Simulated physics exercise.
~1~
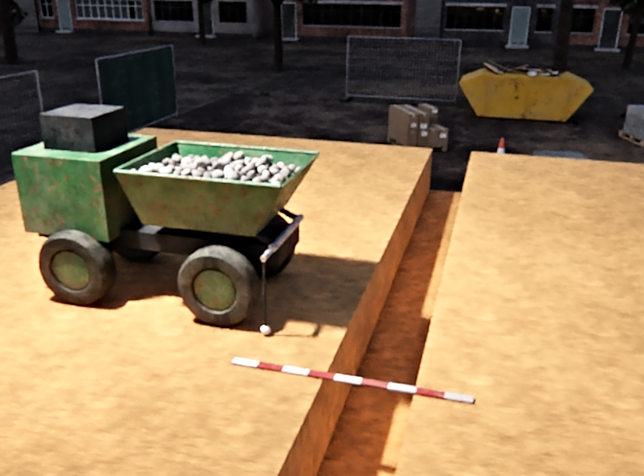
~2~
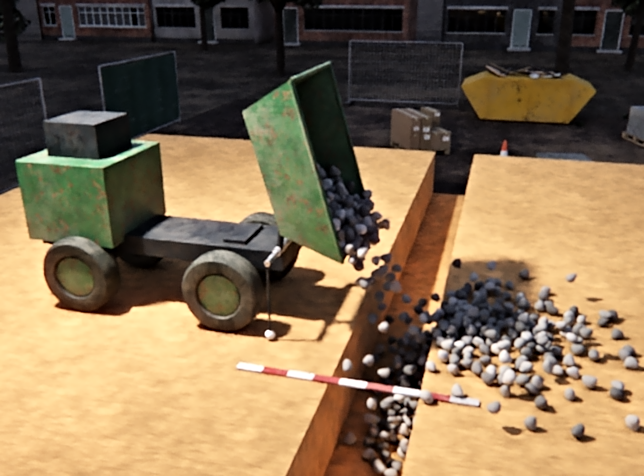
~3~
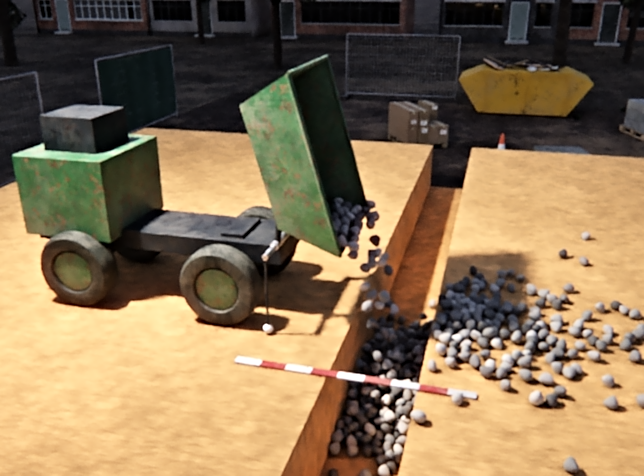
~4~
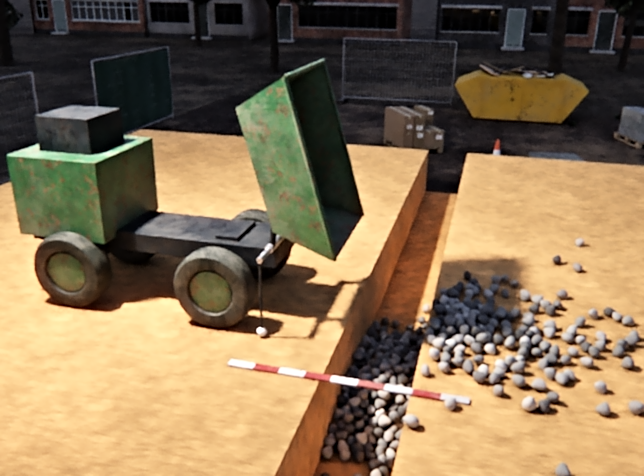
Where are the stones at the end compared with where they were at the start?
At the start the stones are heaped in the dumper's green skip. By the end they lie lower and to the right, most of them in the trench and the rest scattered on the ground beyond it.
Green dumper tipping its skip of grey stones into a trench and onto the ground beyond, ending empty with skip raised.
